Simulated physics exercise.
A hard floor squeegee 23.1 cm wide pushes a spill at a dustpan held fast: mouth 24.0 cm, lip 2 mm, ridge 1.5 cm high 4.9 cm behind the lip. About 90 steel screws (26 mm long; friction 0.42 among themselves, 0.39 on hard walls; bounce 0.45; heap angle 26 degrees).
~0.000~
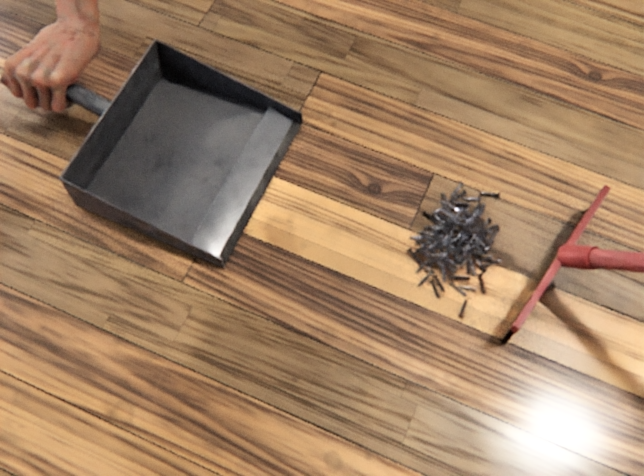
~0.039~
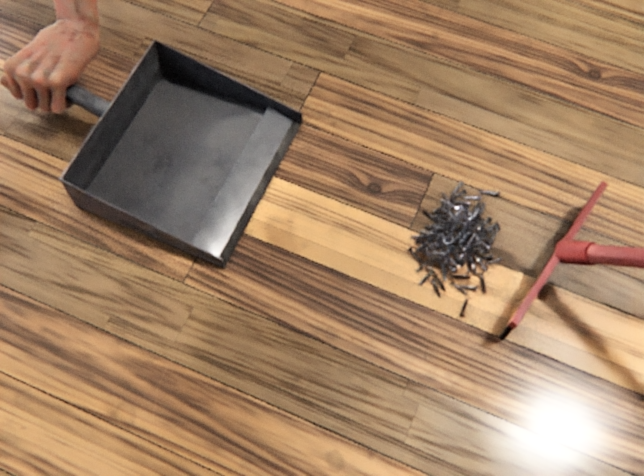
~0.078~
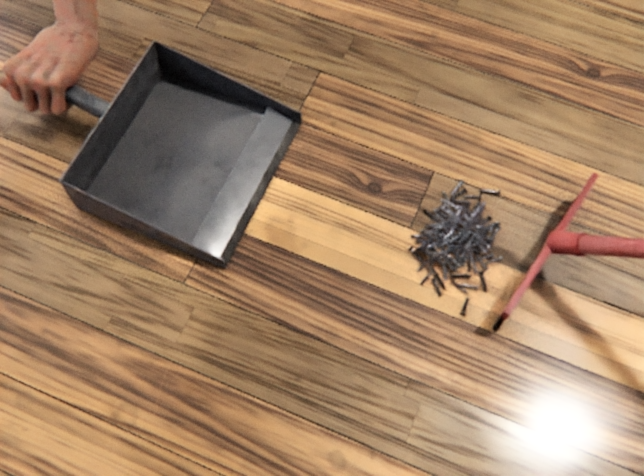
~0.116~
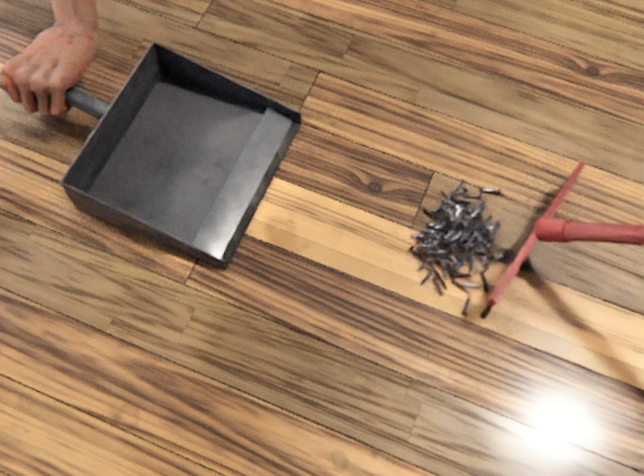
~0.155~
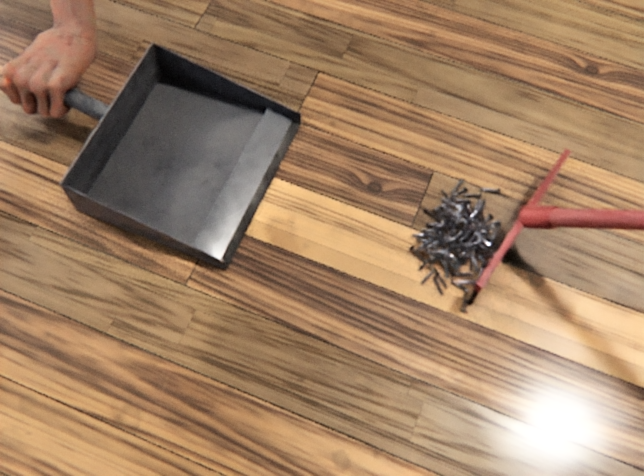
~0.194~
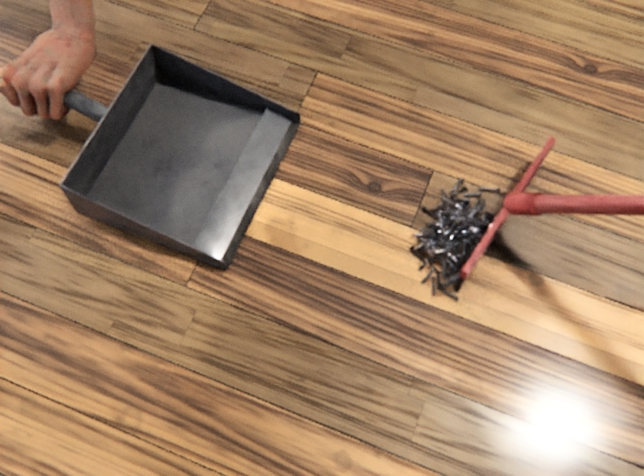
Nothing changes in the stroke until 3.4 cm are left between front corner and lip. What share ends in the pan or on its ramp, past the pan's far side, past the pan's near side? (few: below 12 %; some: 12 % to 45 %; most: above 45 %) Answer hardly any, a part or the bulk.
In the pan or on its ramp: Hardly any; past the pan's far side: The bulk; past the pan's near side: Hardly any.
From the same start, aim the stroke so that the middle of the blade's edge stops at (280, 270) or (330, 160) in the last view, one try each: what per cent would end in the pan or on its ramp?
About 0 and 5 per cent.
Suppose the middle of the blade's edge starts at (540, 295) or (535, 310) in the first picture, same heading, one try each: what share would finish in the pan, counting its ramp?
About 5 and 0 per cent.
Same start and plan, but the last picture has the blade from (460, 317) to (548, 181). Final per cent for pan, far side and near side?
Pan 0, far 5, near 0.
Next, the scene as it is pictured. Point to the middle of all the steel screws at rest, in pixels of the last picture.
At about (314, 123).
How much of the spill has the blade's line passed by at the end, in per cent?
About 20 per cent.
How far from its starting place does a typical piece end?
Roughly 26 cm.
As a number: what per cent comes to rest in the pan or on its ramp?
About 0 per cent.
Then, at 0.42 s, middle of the blade 18 cm from the lip; 0 % over the lip, far side 15 %, near side 0 %.
Then, at 0.57 s, middle of the blade 10 cm from the lip; 0 % over the lip, far side 40 %, near side 0 %.
After 0.84 s, middle of the blade 6 cm from the lip; 0 % over the lip, far side 55 %, near side 0 %.
In the end, at 1.5 s, pan 0 %, far side 55 %, near side 0 %, in front of the lip or behind the blade 45 %.
